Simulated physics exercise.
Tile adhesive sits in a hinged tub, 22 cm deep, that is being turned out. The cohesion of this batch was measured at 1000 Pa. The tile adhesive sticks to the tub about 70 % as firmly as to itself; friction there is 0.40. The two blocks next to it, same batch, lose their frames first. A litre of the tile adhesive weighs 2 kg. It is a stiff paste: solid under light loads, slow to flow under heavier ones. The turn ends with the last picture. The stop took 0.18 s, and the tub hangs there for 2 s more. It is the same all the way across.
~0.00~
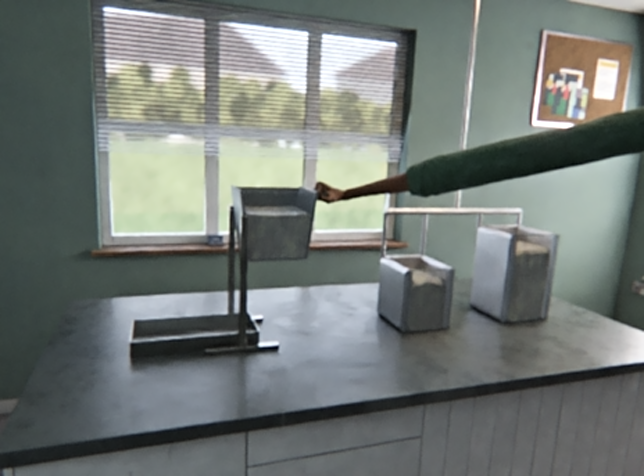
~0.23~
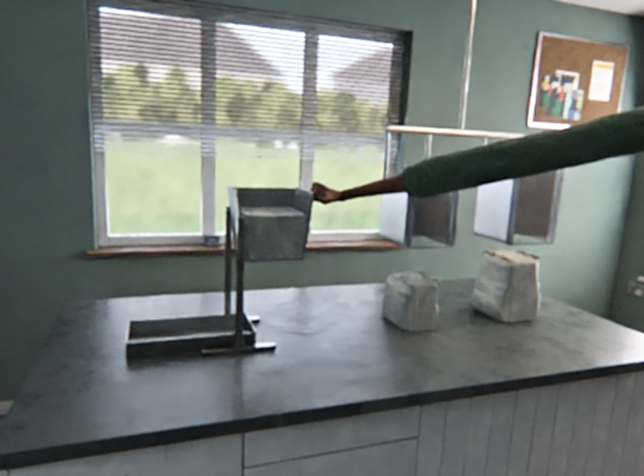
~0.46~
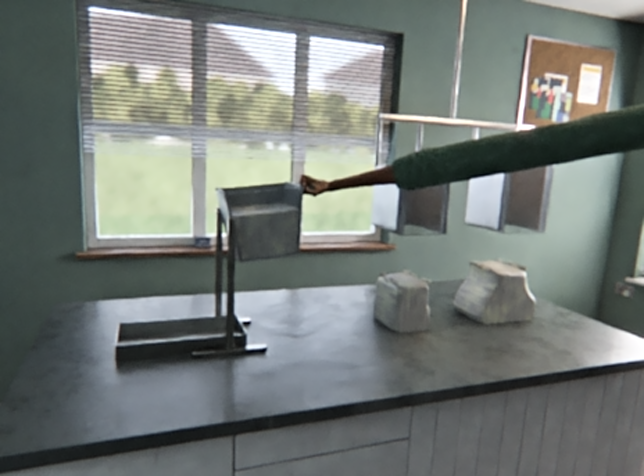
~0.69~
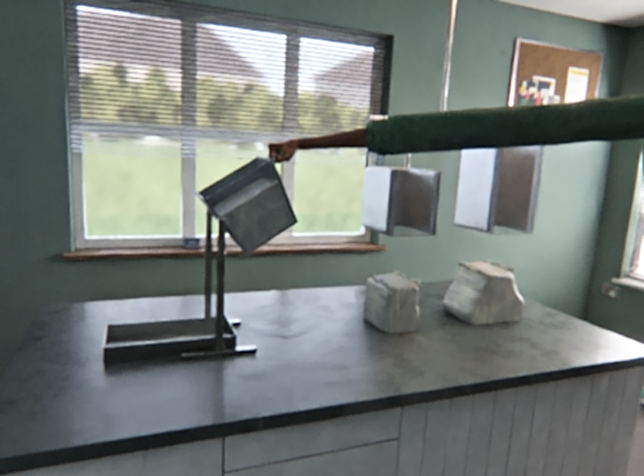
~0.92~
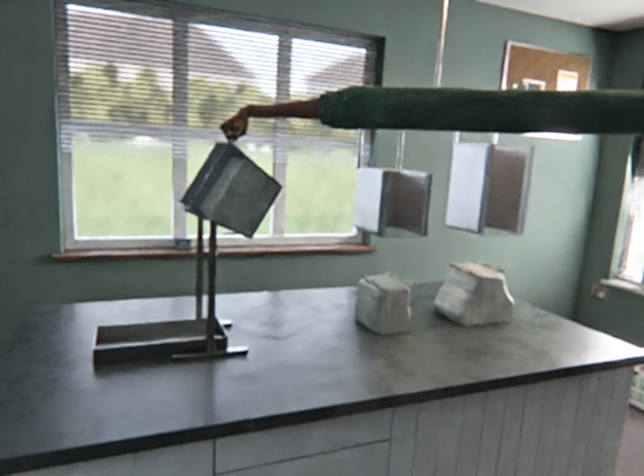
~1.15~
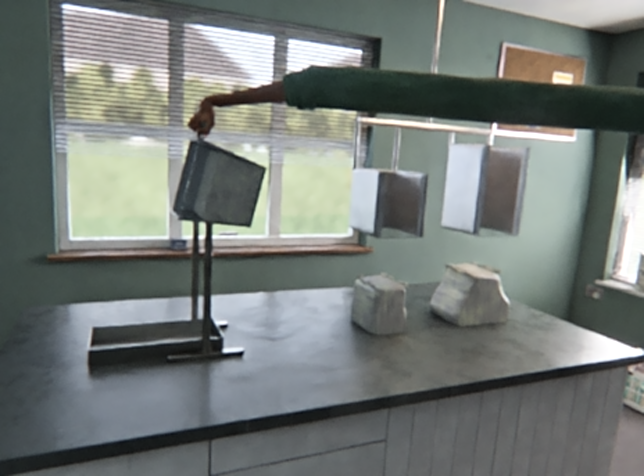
Two open boxes on a rail rose off a pair of pale, lumpy blocks on the counter, the right block sagged lower, and a green-sleeved arm steadily tilted a gray tub over on its stand.
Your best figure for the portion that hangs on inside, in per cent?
About 100 %.
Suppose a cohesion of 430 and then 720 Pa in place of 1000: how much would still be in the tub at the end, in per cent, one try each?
In that order: 100 %, 100 %.
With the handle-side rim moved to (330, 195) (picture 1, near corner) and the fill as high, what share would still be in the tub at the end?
Then about 100 %.
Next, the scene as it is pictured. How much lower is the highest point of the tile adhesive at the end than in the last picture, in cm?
About 0 cm.
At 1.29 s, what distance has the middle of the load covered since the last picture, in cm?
About 0 cm.
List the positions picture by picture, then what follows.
The first frame shows handle-side rim at (315, 193), tilt 0 degrees; crest of the tile adhesive at (300, 214); block heights 19 cm, 30 cm (left to right).
The second frame shows handle-side rim at (312, 194), tilt 0 degrees; crest of the tile adhesive at (297, 215); block heights 19 cm, 26 cm (left to right).
The third frame shows handle-side rim at (300, 187), tilt 6 degrees; crest of the tile adhesive at (295, 210); block heights 19 cm, 22 cm (left to right).
The fourth frame shows handle-side rim at (270, 160), tilt 32 degrees; crest of the tile adhesive at (276, 183); block heights 19 cm, 22 cm (left to right).
The fifth frame shows handle-side rim at (228, 143), tilt 60 degrees; crest of the tile adhesive at (247, 161); block heights 19 cm, 22 cm (left to right).
The sixth frame shows handle-side rim at (199, 141), tilt 77 degrees; crest of the tile adhesive at (224, 154); block heights 19 cm, 22 cm (left to right).
After 1.29 s, the tub is at 77 degrees and holds 100 %.
After 1.46 s, the tub is at 77 degrees and holds 100 %.
After 1.63 s, the tub is at 77 degrees and holds 100 %.
After 1.80 s, the tub is at 77 degrees and holds 100 %.
After 3.15 s, the tub is at 77 degrees and holds 100 %.
